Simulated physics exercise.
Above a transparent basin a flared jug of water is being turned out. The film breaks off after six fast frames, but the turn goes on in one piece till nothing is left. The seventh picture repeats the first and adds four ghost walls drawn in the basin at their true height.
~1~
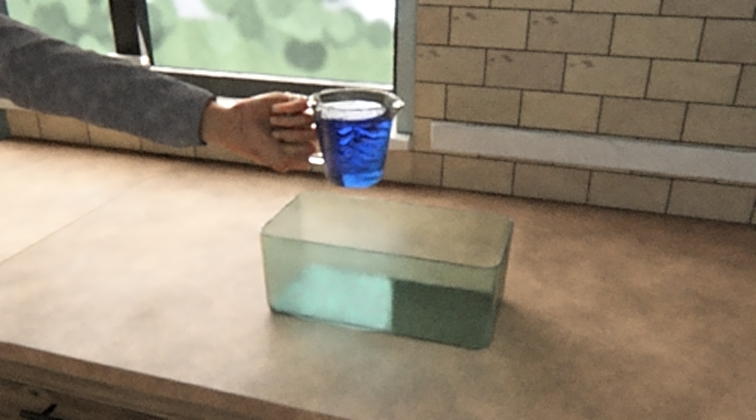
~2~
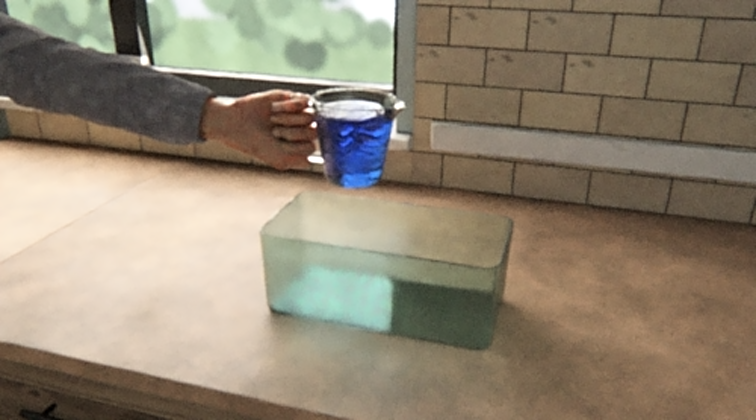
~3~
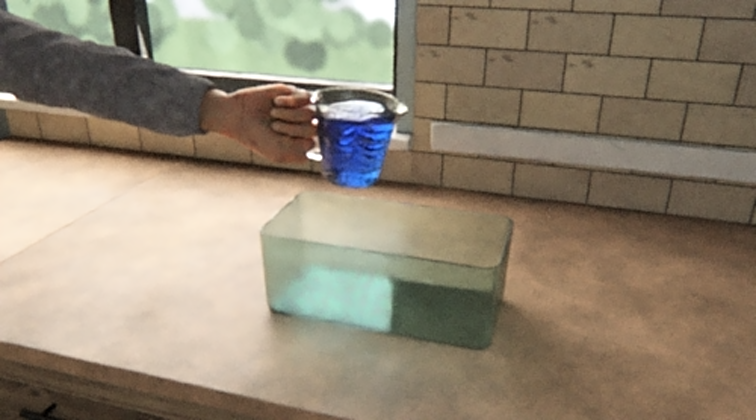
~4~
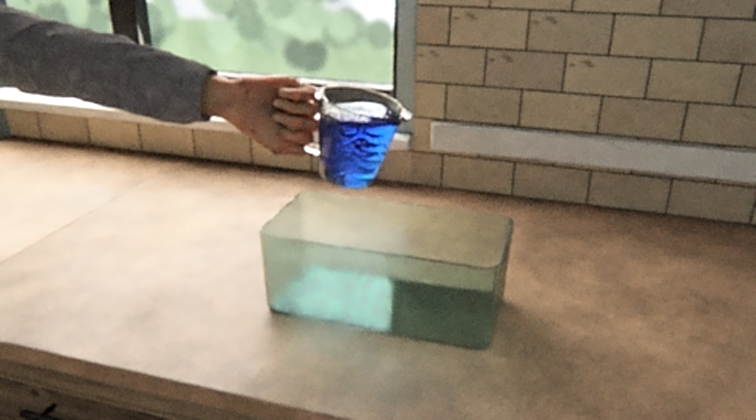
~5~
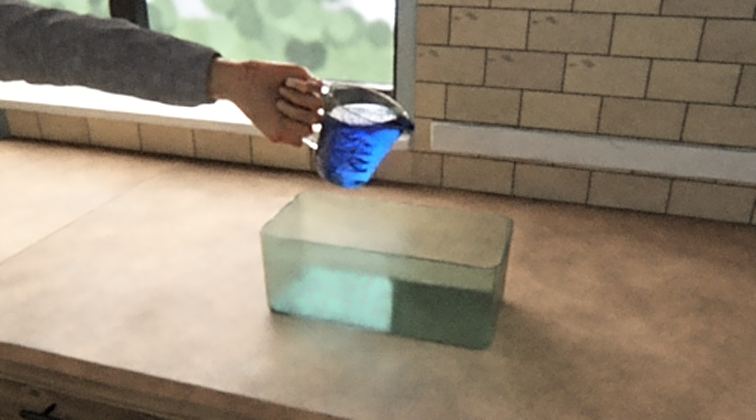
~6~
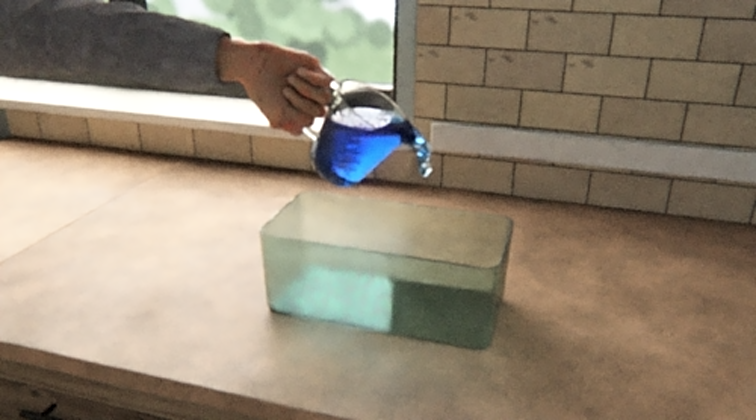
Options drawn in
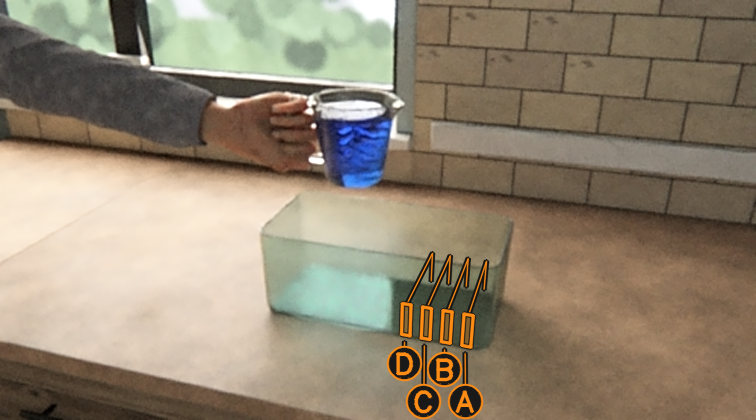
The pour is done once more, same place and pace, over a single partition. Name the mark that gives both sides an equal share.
It is C.
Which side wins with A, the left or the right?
The left side.
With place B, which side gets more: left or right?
The left side.
In orange, A at (465, 353); B at (444, 349); C at (424, 345); D at (404, 341).
With A, about 95 % ends left of the wall and 4 % right of it.
With B, about 79 % ends left of the wall and 20 % right of it.
With C, about 40 % ends left of the wall and 59 % right of it.
With D, about 16 % ends left of the wall and 84 % right of it.
